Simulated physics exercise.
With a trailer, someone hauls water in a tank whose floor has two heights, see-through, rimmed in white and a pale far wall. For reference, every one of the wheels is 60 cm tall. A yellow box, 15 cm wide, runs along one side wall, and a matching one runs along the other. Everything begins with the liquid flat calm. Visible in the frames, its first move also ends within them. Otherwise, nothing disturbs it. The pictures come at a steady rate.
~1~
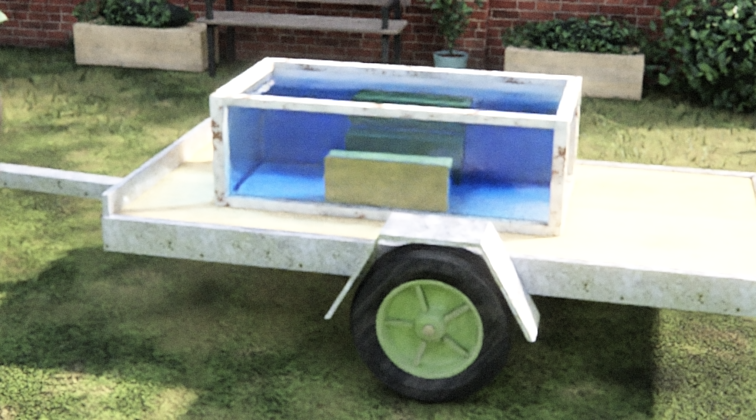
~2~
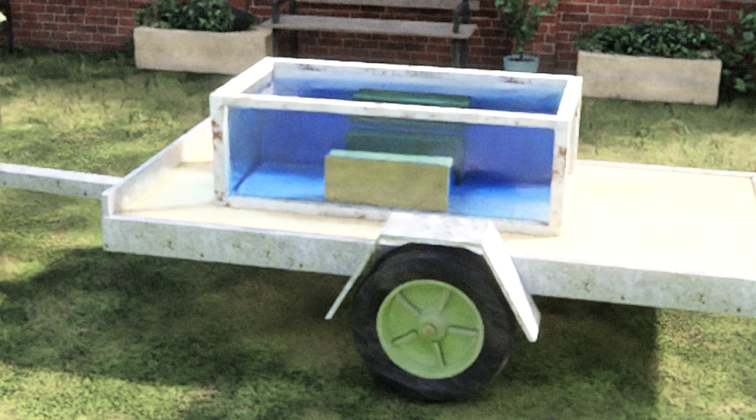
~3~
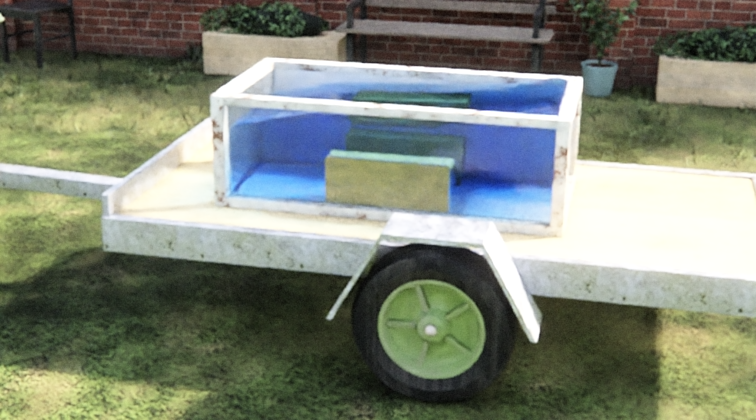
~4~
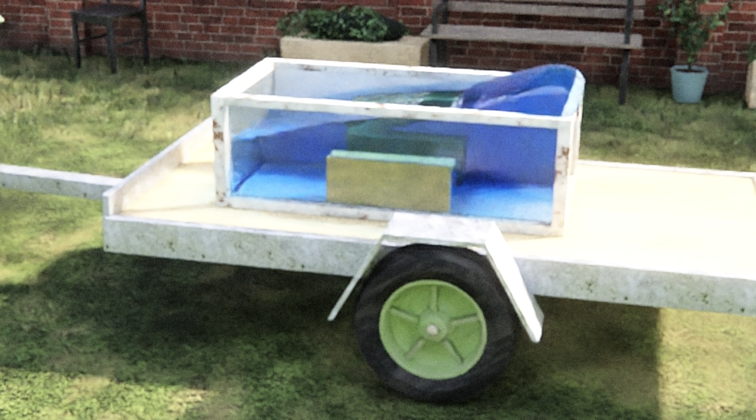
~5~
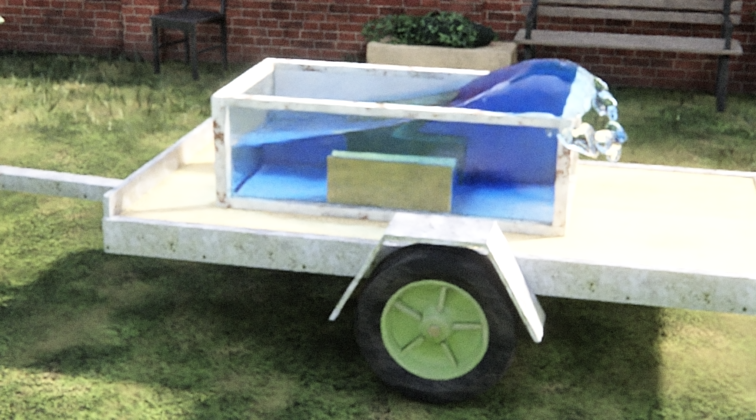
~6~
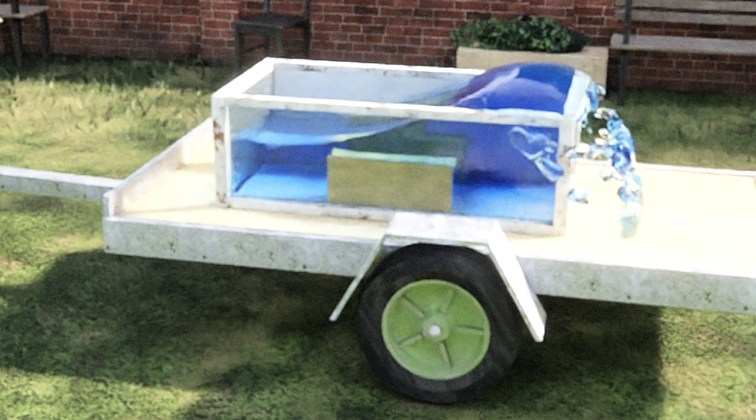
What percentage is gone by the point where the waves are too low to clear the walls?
About 13 per cent has gone by then.
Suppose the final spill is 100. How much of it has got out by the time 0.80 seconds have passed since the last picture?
Some 70 percent has come out by that time.
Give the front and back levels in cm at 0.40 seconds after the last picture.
I'd say some 30 centimetres in front and some 38 centimetres behind.
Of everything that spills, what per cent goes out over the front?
I'd estimate some 10 percent of what spills.
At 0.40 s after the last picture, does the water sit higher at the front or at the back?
At the aft end.
Another 0.40 s on from the last picture, it stands 38 cm high behind and 30 cm in front; 9 per cent has gone over the back.
Another 0.80 s on from the last picture, it stands 26 cm high behind and 45 cm in front; 9 per cent has gone over the back.
Another 1.30 s on from the last picture, it stands 26 cm high behind and 32 cm in front; 11 per cent has gone over the back.
Another 2.98 s on from the last picture, 13 per cent has gone over the back, 35 of 260 litres.
